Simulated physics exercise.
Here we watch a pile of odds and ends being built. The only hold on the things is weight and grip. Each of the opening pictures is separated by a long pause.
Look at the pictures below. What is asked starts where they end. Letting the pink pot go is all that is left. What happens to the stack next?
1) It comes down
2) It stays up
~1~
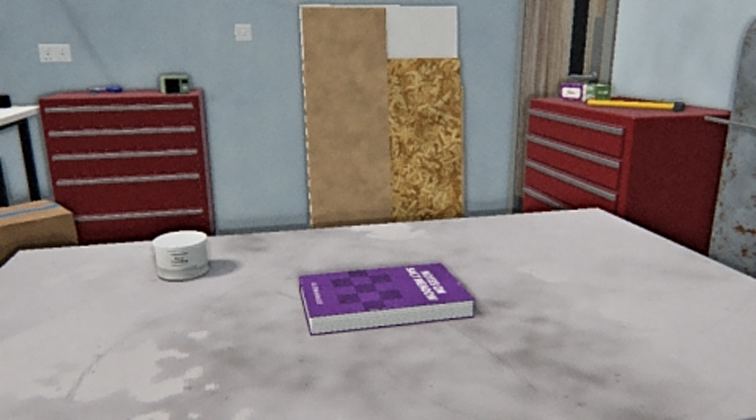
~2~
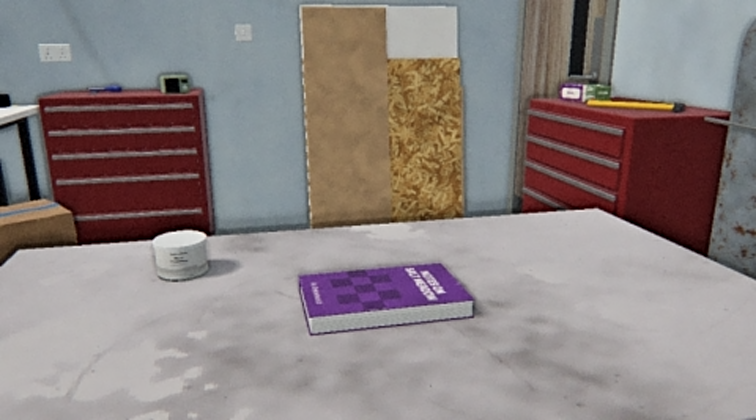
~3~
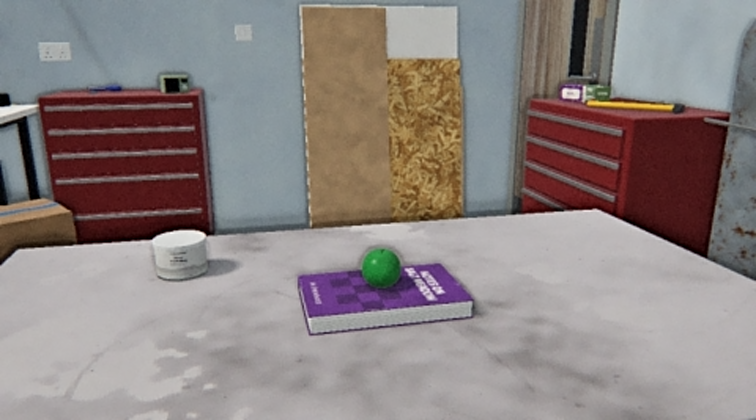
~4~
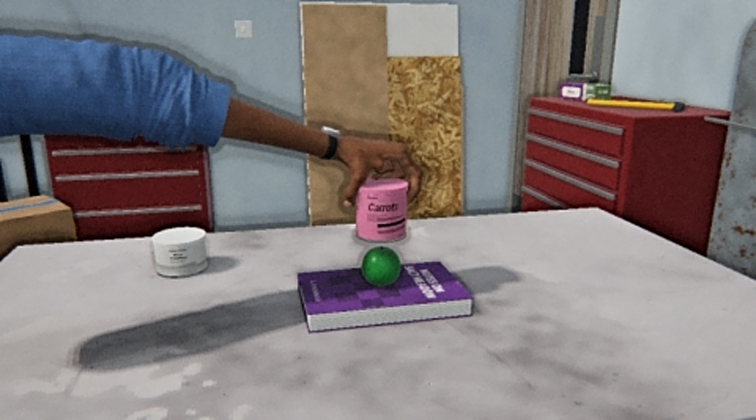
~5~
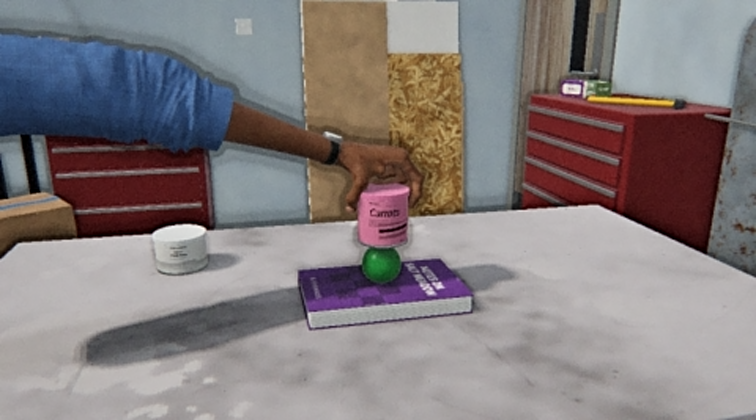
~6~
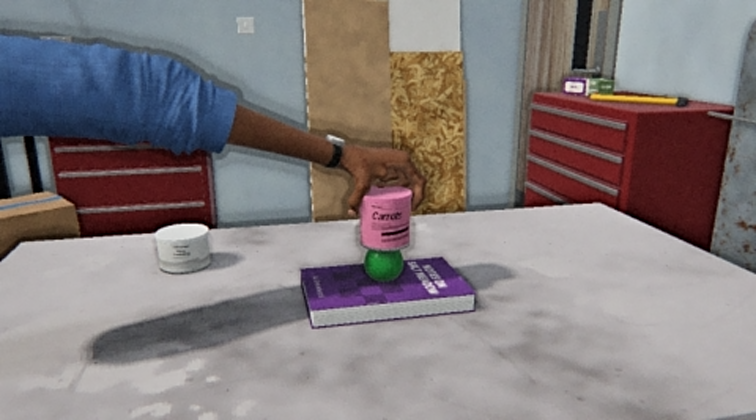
1.
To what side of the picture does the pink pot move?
As we see it, to our right.
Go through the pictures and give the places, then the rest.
The last thing is not in view yet, in the first frame.
The last thing is not in view yet; purple book (382, 296), in the second frame.
The last thing is not in view yet; white tub (181, 255), in the third frame.
Coming down; pink pot (381, 210); green apple (381, 266), in the fourth frame.
Coming down; pink pot (383, 215); purple book (381, 291), in the fifth frame.
In place under the hand; pink pot (385, 218); white tub (184, 248), in the sixth frame.
Then, 0.70 s later than the last frame, pink pot now fallen.
Then, 0.90 s later than the last frame, things are still on the move.
When it is over, fallen, pink pot; the other 3 as before. End places, in pixels of the last picture, pink pot near (502, 263). The pile comes apart.
